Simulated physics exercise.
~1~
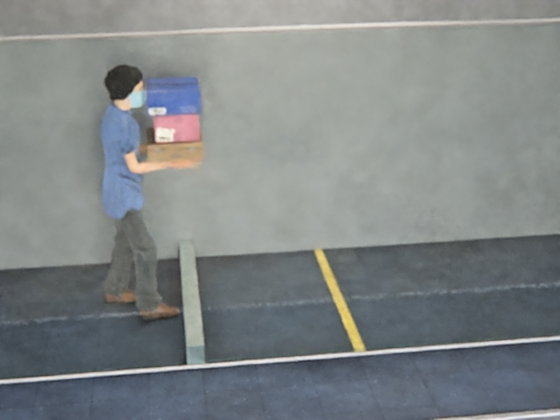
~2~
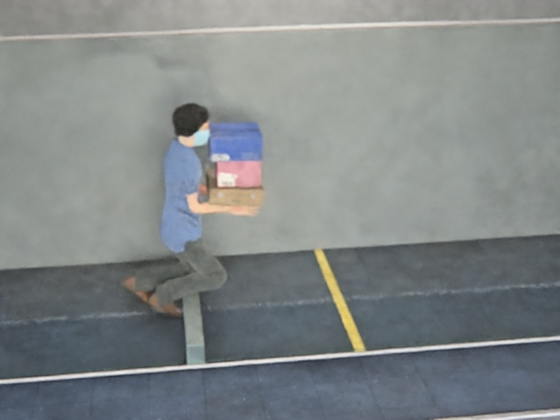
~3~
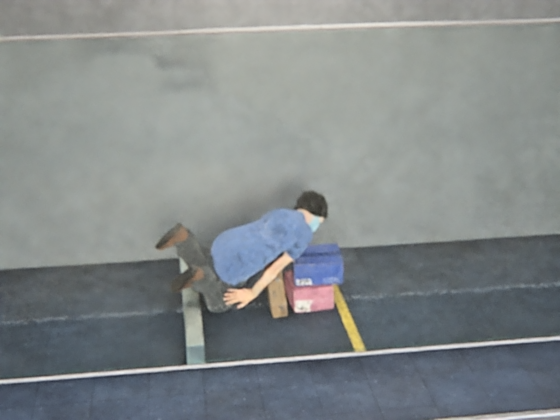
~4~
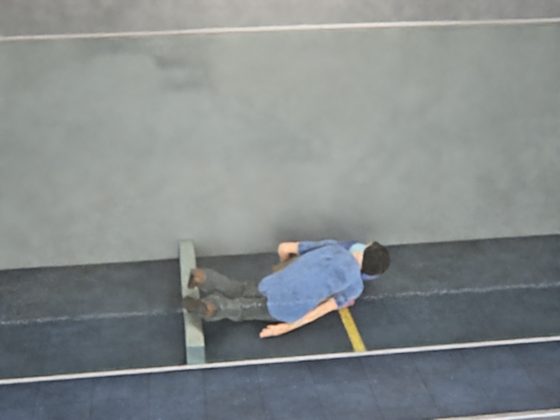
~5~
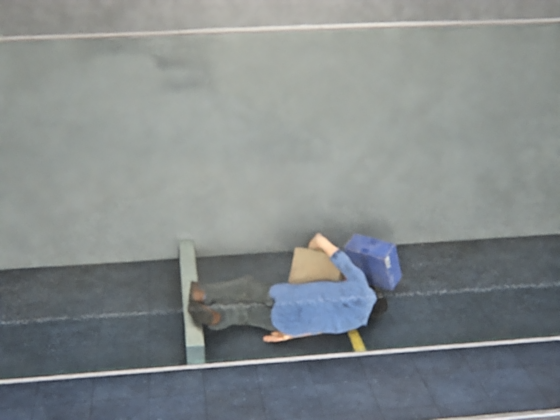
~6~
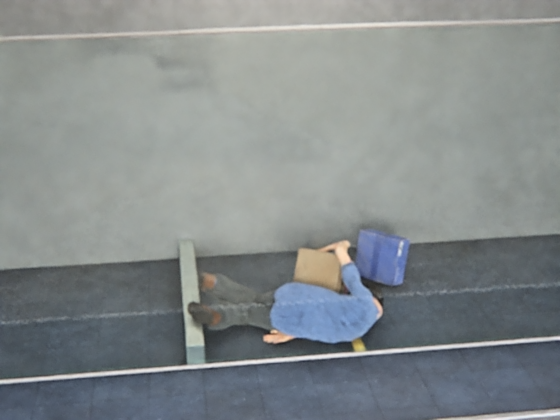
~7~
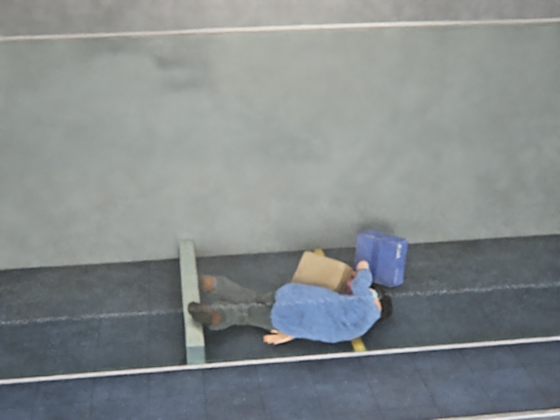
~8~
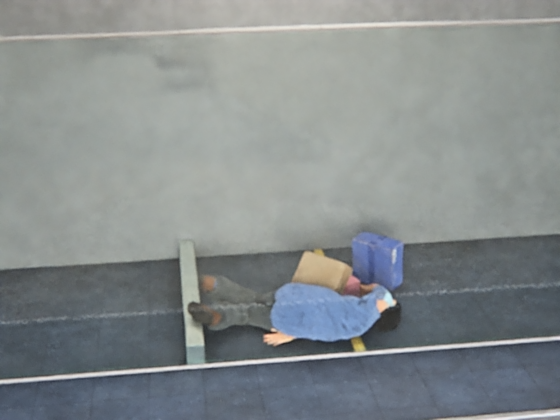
In the video, a masked porter carrying a blue carton, pink parcel and brown toolbox pitches forward over a low rail and falls to the right. The items scatter, and the porter ends lying down, head beyond the yellow line, beside them.
